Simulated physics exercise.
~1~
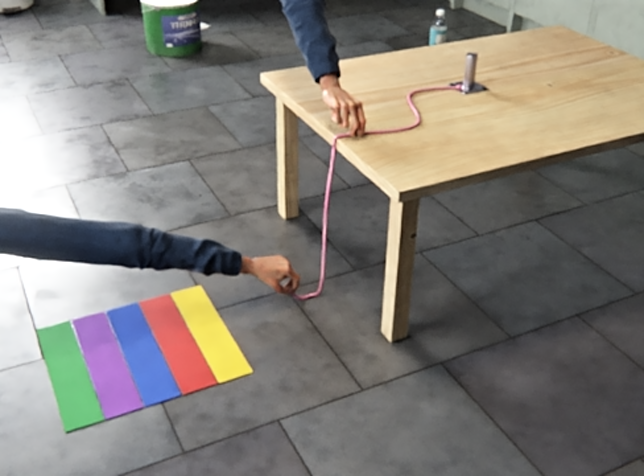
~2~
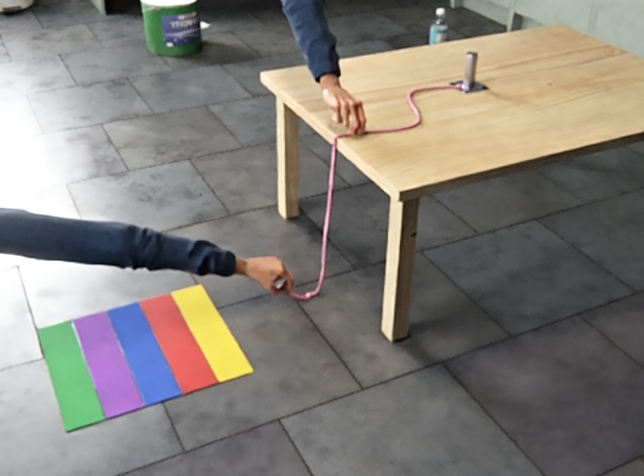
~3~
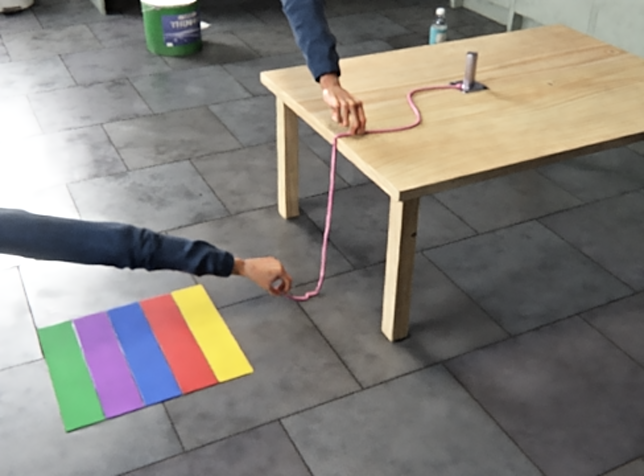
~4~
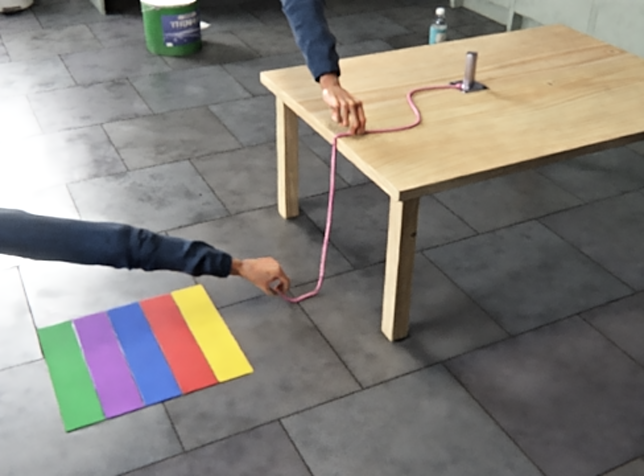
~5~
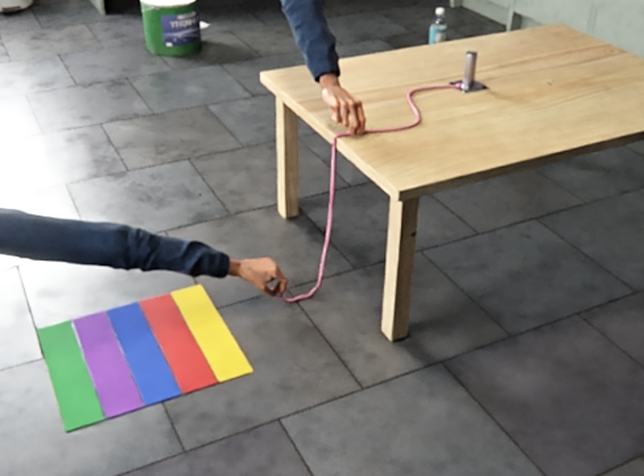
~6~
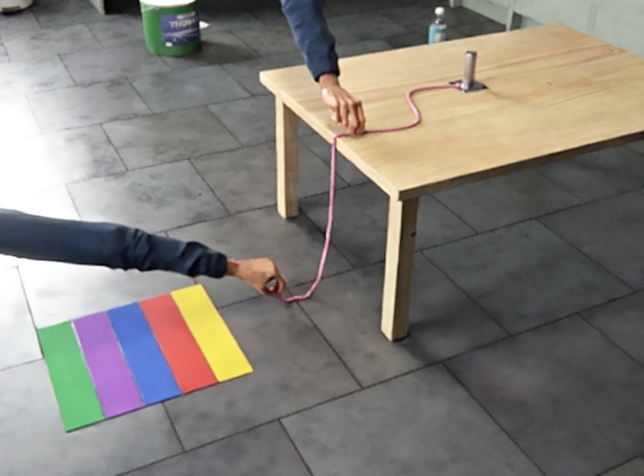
A hand slowly draws the end of a pink cord slightly left, near coloured strips.
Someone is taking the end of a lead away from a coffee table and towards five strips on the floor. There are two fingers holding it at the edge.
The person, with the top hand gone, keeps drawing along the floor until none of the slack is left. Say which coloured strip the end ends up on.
It ends up on the blue strip.
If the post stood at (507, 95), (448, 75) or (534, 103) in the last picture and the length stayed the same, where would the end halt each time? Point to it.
Try by try: (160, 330), (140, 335) and (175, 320).
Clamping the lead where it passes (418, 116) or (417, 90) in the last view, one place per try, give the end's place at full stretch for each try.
Try one gives about (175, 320); try two, about (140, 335).
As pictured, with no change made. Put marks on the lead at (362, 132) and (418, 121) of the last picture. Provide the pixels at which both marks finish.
Around (317, 144); the other one around (367, 117).
Soon after, end near (195, 317); over yellow.
After that, end near (156, 328); over red.
At the stop, end near (133, 335); over blue. Over blue.
